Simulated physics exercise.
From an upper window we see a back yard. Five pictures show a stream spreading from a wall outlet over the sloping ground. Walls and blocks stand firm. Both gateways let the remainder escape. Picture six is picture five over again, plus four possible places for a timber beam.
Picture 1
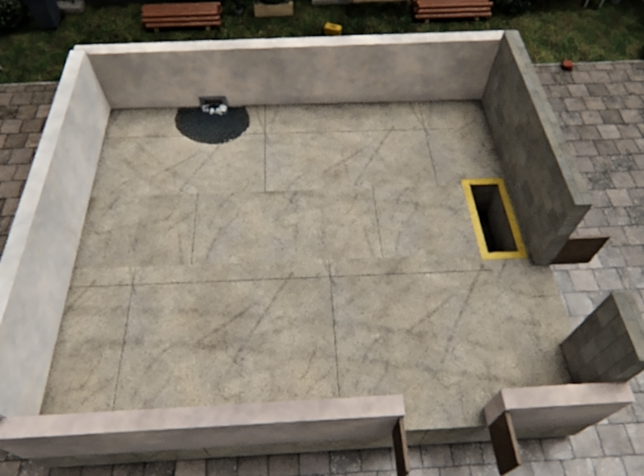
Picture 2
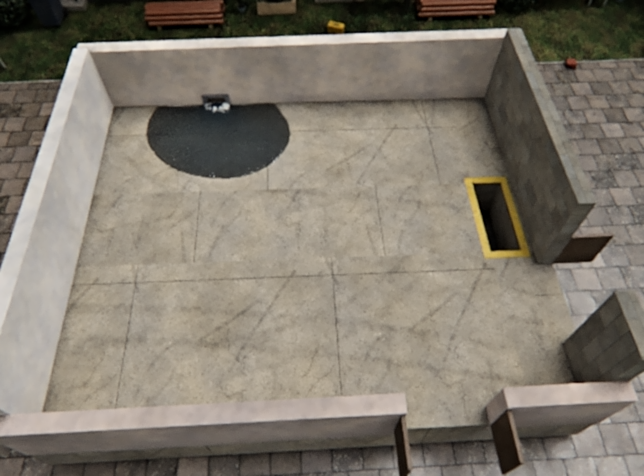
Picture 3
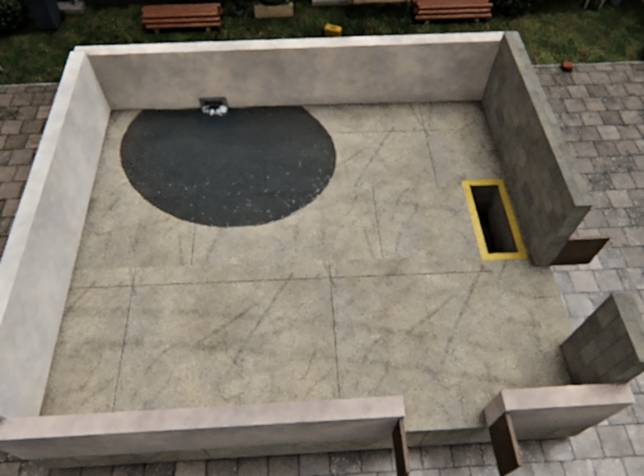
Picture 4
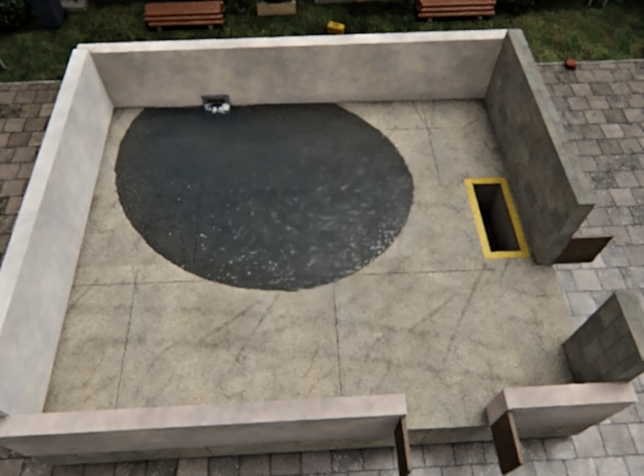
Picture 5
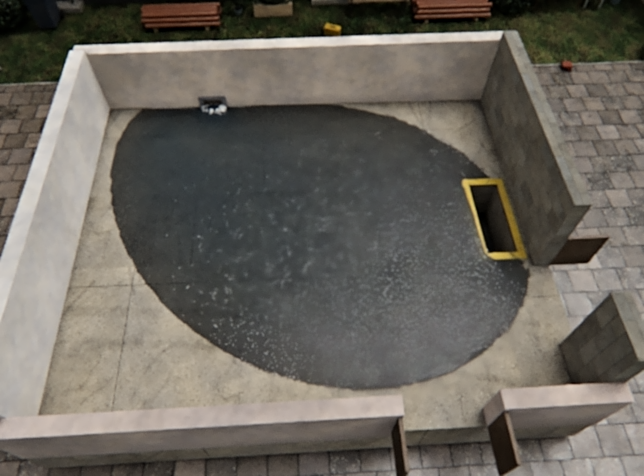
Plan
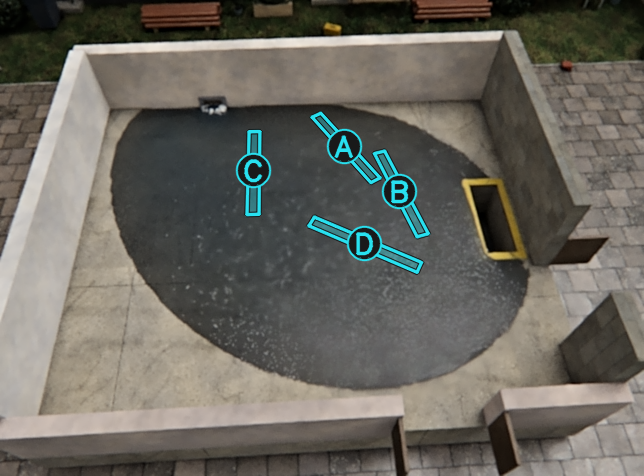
Dark water spreads from a small outfall at the foot of the back wall, left of centre, in a walled concrete yard seen from an upper window. Pale walls enclose the floor, with a yellow-edged drain at the right, gaps with brown gates at the lower right, and reddish benches on grass behind. The rounded pool widens steadily forward and rightward, then surrounds much of the drain and enters it, while the view stays practically still.
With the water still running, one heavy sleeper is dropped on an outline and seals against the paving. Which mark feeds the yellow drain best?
I would pick position D.
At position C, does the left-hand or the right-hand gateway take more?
The right gate.
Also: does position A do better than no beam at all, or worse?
It is worse.
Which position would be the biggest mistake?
Here it is position B.
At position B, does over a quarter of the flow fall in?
No, it does not.
On the marked copy, A from (316, 115) to (375, 180); B from (379, 152) to (422, 235); C from (253, 214) to (254, 131); D from (311, 221) to (419, 267).
If A is chosen, about 22 % of the stream goes into the yellow drain, about 78 % out by the gates.
If B is chosen, about 13 % of the stream goes into the yellow drain, about 87 % out by the gates.
If C is chosen, about 22 % of the stream goes into the yellow drain, about 78 % out by the gates.
If D is chosen, about 35 % of the stream goes into the yellow drain, about 65 % out by the gates.
